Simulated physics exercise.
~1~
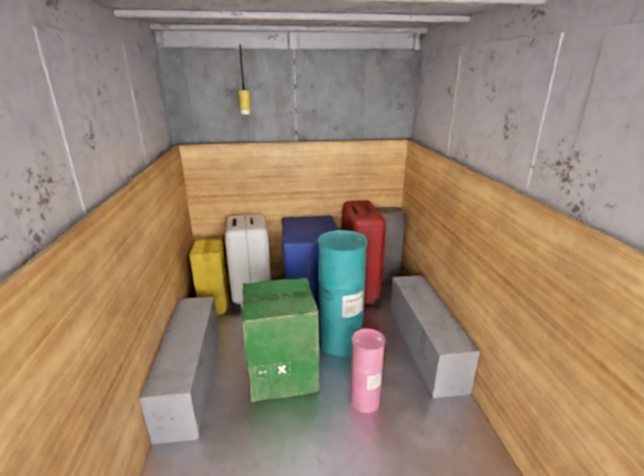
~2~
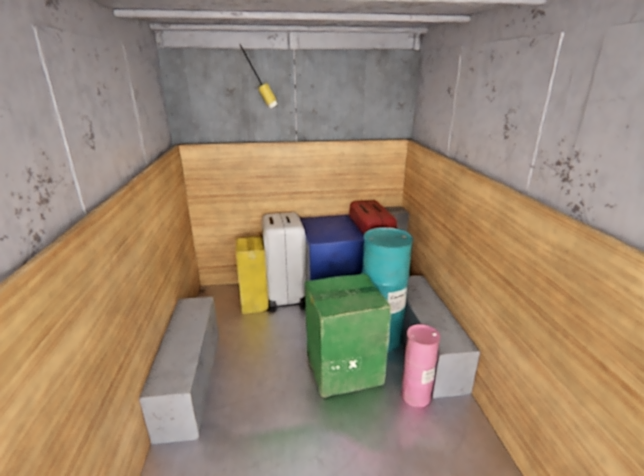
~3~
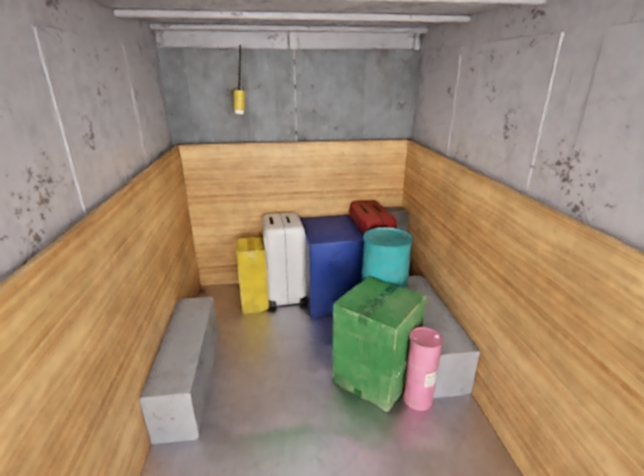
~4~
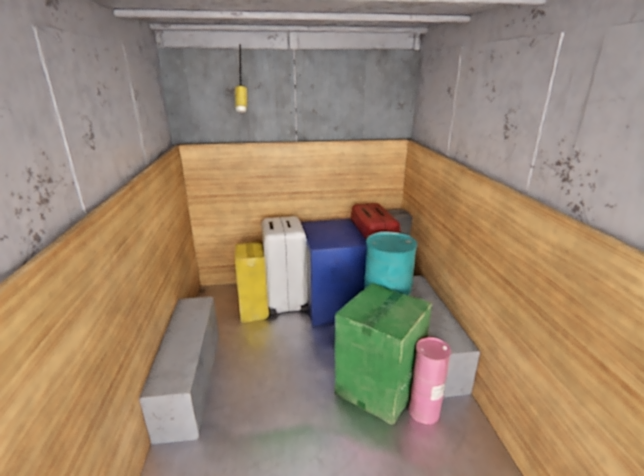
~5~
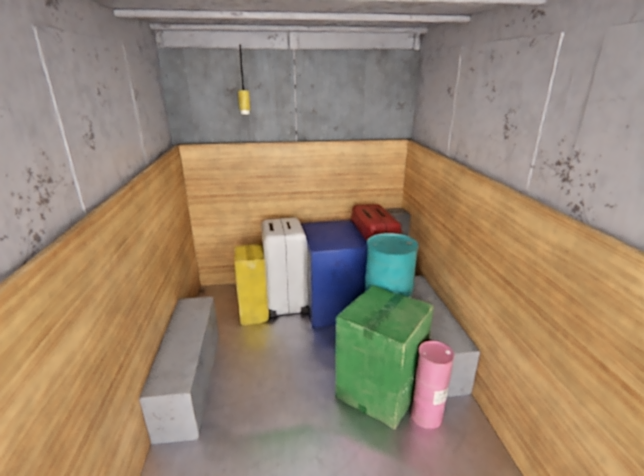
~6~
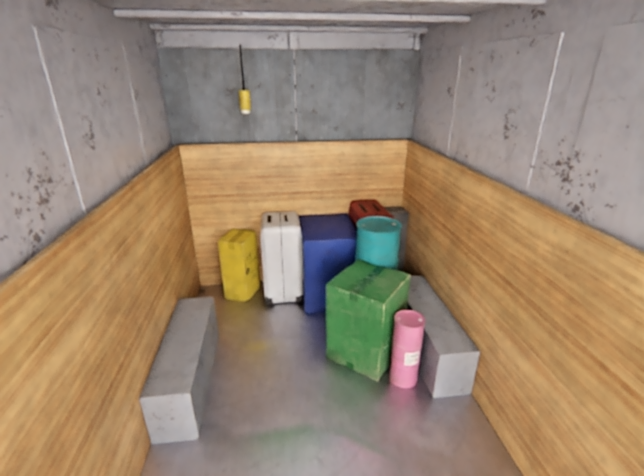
The green box, pink canister, turquoise drum, and yellow and white cases slid right across the load bay, then shifted slightly backwards towards the viewer before sliding forwards and a little left, ending still upright and clustered mostly on the right.
